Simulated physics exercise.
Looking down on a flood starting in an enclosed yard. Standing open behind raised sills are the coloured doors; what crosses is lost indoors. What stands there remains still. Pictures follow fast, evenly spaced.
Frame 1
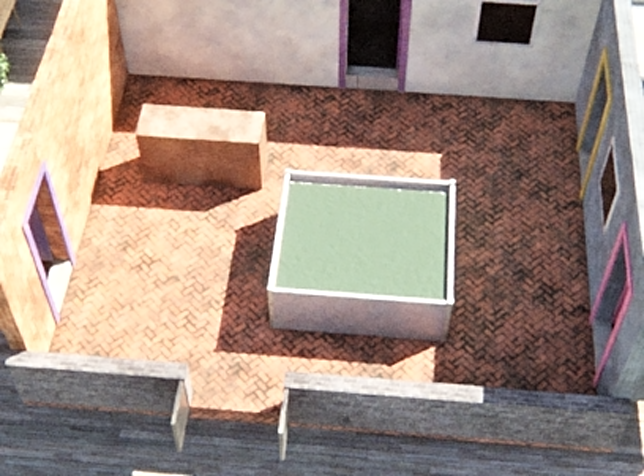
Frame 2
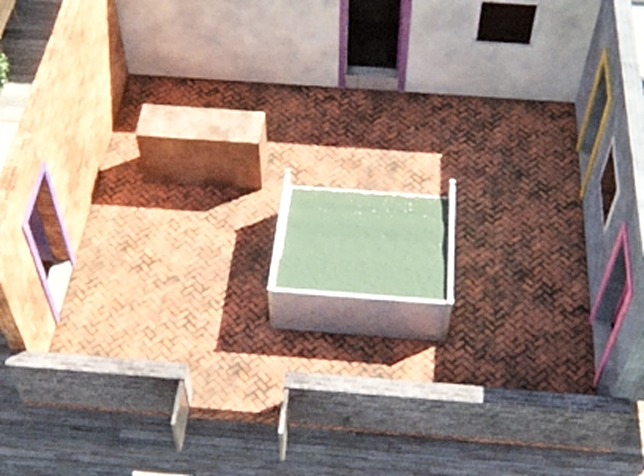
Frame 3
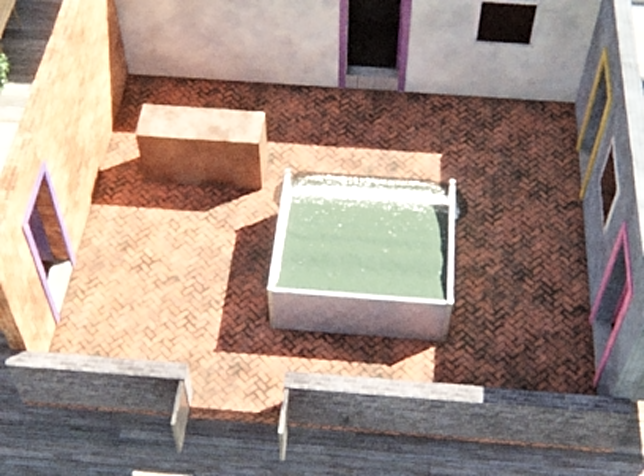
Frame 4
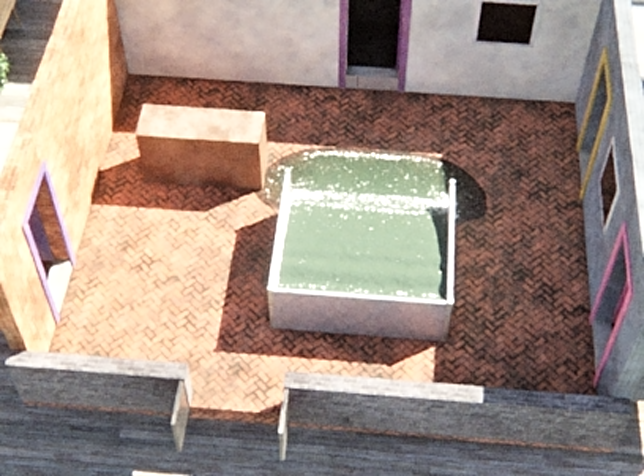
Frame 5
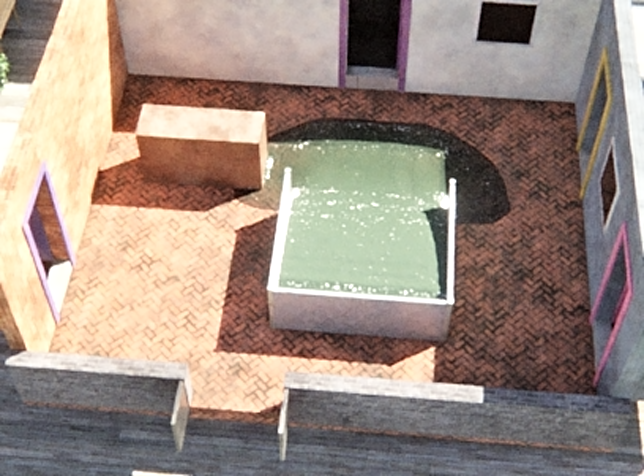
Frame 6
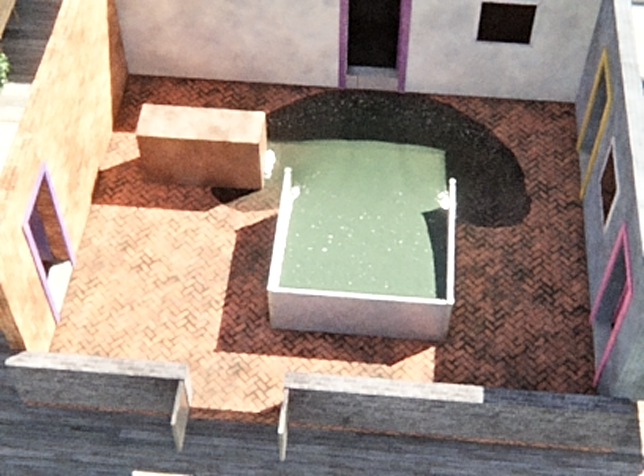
A white-walled open tank of green water sat still in a brick-paved yard, then its far side opened and water poured out, spreading in a wide dark patch across the bricks behind it.
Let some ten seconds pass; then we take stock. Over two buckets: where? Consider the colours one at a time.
One by one: The pink door will pass two buckets at most; the yellow door will pass more than two buckets; the blue door will pass two buckets at most; the purple door will pass more than two buckets.
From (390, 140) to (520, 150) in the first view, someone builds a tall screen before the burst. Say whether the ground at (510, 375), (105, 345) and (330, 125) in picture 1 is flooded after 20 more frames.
Results in order: Swamped / bone-dry / swamped.
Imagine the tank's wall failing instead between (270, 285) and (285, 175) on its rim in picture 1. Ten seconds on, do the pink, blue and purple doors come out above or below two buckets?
Here's how it goes: The pink door misses the threshold, then the blue door crosses the threshold, then the purple door misses the threshold.
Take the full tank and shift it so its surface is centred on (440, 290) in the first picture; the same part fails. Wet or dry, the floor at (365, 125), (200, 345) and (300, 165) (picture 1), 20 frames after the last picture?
As listed: Wet, dry, wet.
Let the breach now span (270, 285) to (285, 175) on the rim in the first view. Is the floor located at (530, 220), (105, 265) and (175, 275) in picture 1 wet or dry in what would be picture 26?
In turn: Not flooded, under water, under water.
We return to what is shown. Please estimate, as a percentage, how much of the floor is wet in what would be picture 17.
My estimate is close to 40 per cent.
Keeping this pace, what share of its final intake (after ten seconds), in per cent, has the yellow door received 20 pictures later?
I make it 25 per cent.
A moment on, water covers 35 % of the floor; the pink door not reached, the yellow door wet at the sill, nothing in, the blue door not reached, the purple door over two buckets in.
Next, water covers 40 % of the floor; the pink door not reached, the yellow door wet at the sill, nothing in, the blue door not reached, the purple door far over two buckets in.
Then, water covers 60 % of the floor; the pink door not reached, the yellow door under two buckets in, the blue door not reached, the purple door far over two buckets in.
Later, water covers 95 % of the floor; the pink door wet at the sill, nothing in, the yellow door over two buckets in, the blue door wet at the sill, nothing in, the purple door far over two buckets in.
In the end, water covers 100 % of the floor; the pink door wet at the sill, nothing in, the yellow door over two buckets in, the blue door wet at the sill, nothing in, the purple door far over two buckets in.
